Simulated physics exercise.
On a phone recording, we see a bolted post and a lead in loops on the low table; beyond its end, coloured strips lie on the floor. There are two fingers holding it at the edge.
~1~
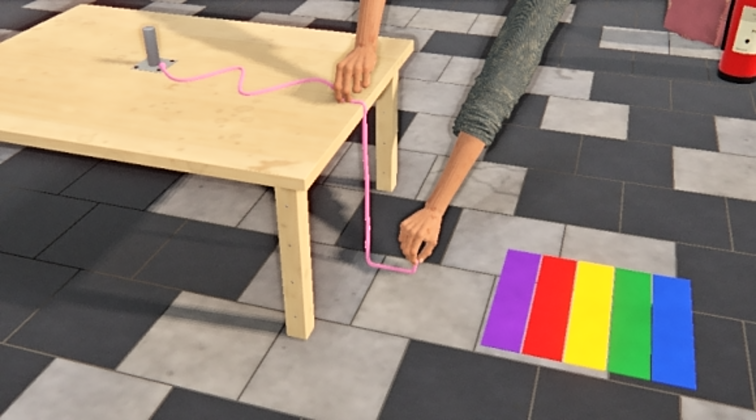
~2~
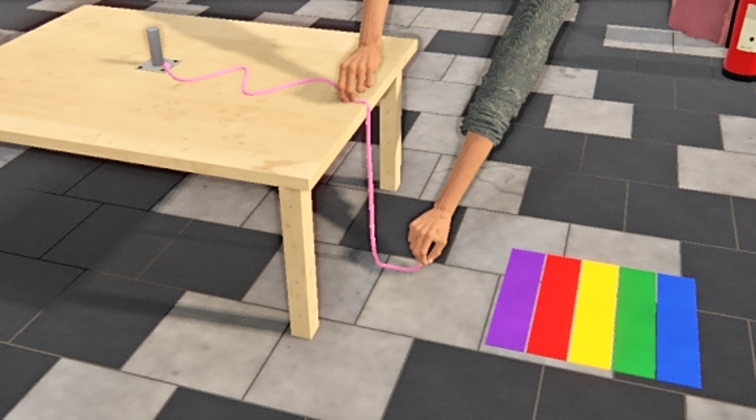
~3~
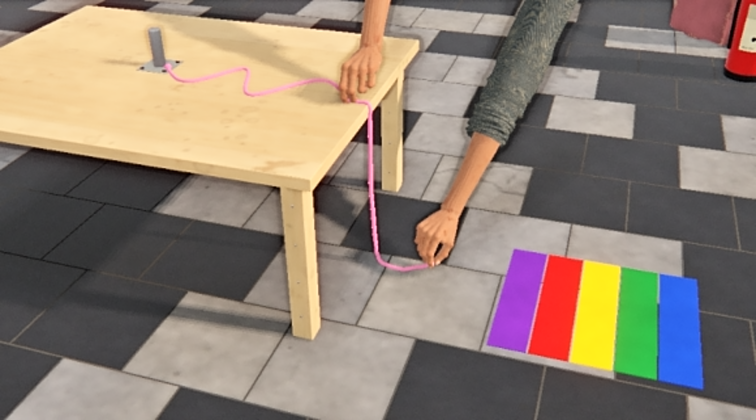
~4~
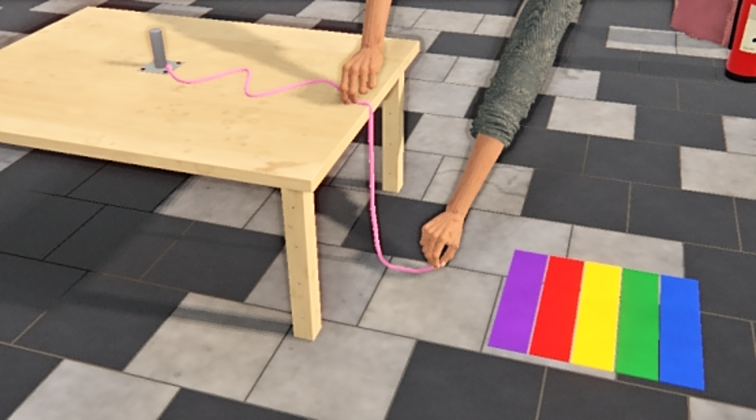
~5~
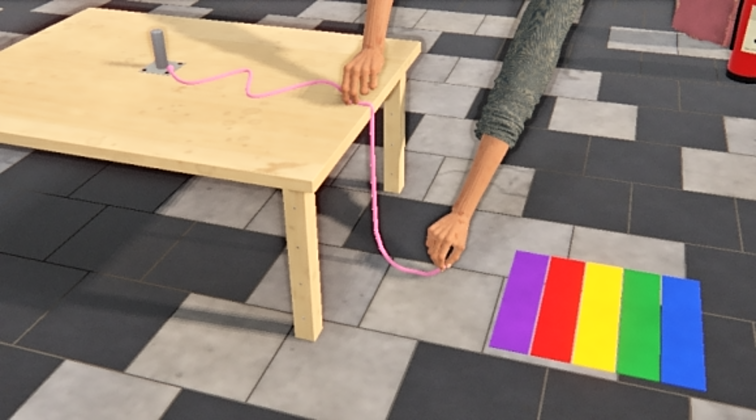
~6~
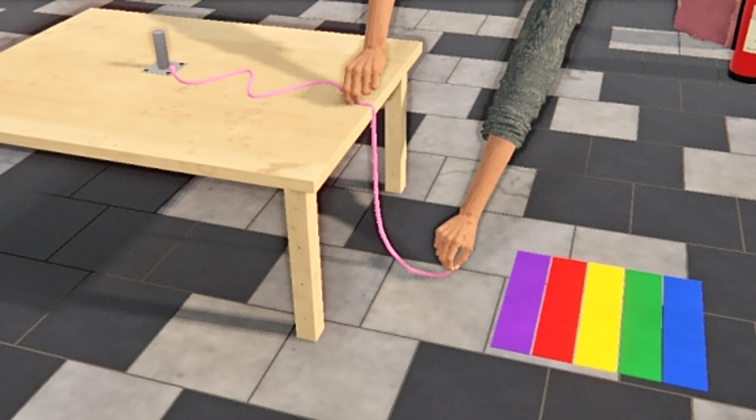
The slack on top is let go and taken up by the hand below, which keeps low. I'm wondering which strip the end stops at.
It stops at the blue strip.
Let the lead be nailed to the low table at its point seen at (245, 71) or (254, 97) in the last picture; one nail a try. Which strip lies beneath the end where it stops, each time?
Try one: Green. Try two: Yellow.
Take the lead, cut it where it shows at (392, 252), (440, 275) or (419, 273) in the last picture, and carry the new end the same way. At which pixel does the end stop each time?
First try near (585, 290), second near (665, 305), third near (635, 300).
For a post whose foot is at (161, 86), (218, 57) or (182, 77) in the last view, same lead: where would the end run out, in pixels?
Try by try: (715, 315), (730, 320) and (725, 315).
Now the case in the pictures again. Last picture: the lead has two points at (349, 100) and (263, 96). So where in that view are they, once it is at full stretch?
(453, 148) and (343, 94), roughly.
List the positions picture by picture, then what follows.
In the first frame, end (417, 261); purple (505, 329); red (546, 337); yellow (587, 345); green (630, 354); blue (673, 363).
In the second frame, end (426, 262); lead through (179, 80) (247, 75) (285, 87) (344, 98) (370, 169) (373, 244).
In the third frame, end (433, 263).
In the fourth frame, end (439, 265); lead through (182, 81) (249, 76) (288, 88) (346, 99) (372, 171) (377, 245).
In the fifth frame, end (444, 266).
In the sixth frame, end (453, 268); lead through (185, 82) (252, 77) (291, 89) (349, 100) (375, 172) (389, 248).
Soon after, end near (617, 298); over yellow.
Then, end near (662, 306); over green.
At full stretch, end near (689, 311); over blue. The end stops over the blue strip.
